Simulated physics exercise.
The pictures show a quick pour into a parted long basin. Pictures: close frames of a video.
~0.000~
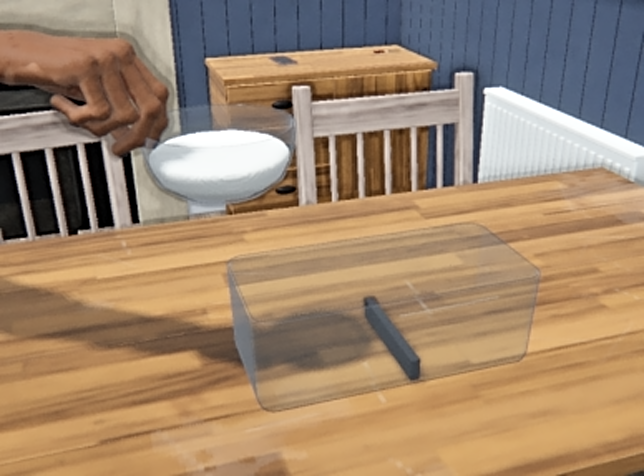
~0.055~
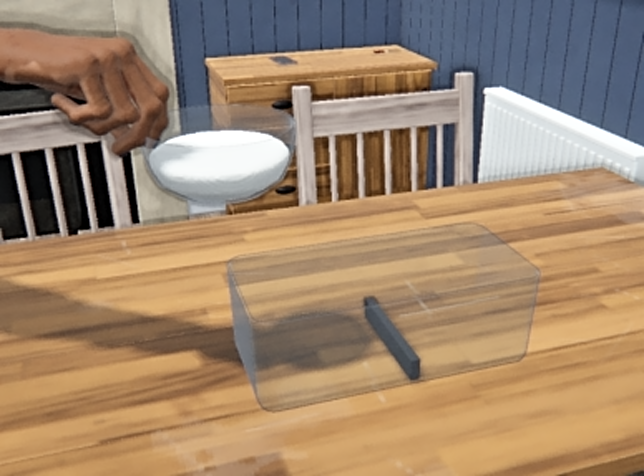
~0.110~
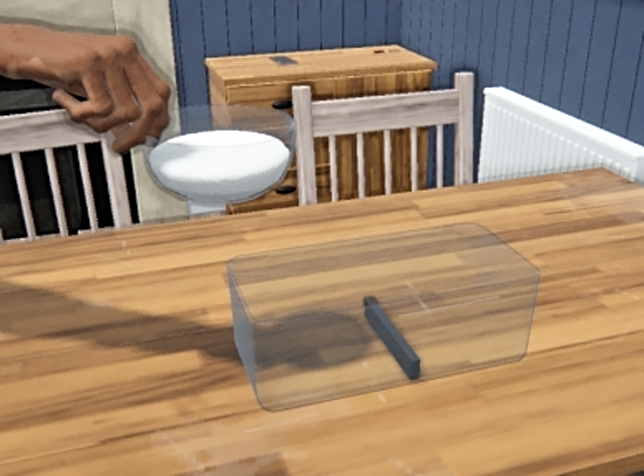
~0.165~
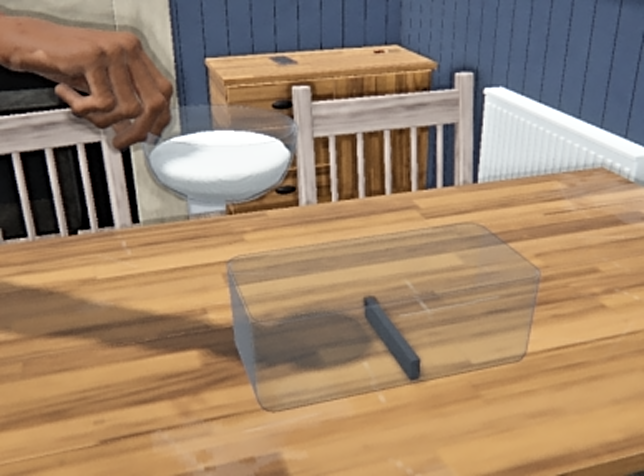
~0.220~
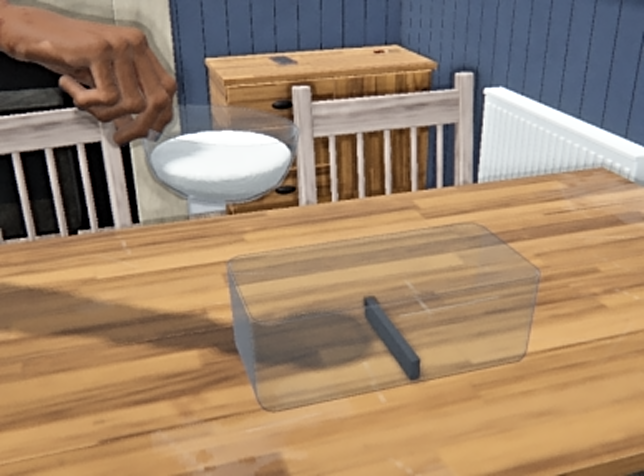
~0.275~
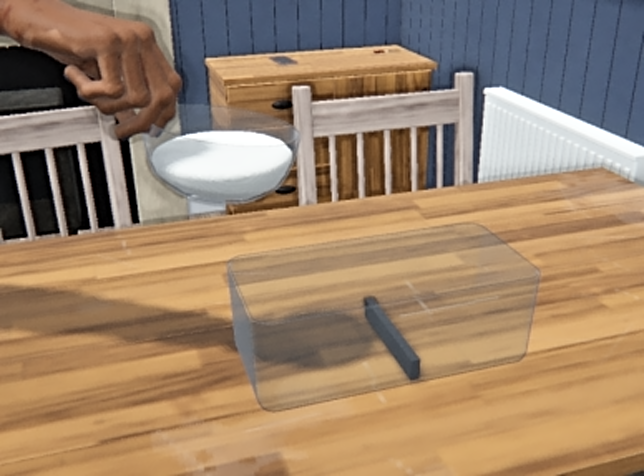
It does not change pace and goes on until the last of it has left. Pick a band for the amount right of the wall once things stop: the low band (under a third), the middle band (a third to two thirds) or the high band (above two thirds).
The low band.
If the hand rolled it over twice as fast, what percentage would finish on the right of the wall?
I'd estimate about 20 percent ends up there.
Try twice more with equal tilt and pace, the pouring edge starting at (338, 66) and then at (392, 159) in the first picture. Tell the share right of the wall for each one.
The first start gives some 50 %, the second some 80 %.
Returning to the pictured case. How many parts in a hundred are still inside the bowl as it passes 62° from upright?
Still holding around 55 %, give or take.
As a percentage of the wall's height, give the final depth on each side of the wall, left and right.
I'd put the left at about 60 and the right at about 10.
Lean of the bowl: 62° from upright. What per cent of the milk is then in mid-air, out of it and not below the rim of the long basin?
About 35 per cent.
A moment on, the bowl is tipped part way and 57 per cent is still to pour, 10 is left of the wall and 0 right of it.
Next, the bowl is tipped on its side and 3 per cent is still to pour, 79 is left of the wall and 8 right of it.
Then the bowl is tipped right over and 0 per cent is still to pour, 87 is left of the wall and 12 right of it.
Later the bowl is tipped right over and 0 per cent is still to pour, 87 is left of the wall and 12 right of it.
At rest 87 per cent lies left of the wall, 12 right of it and 1 outside.
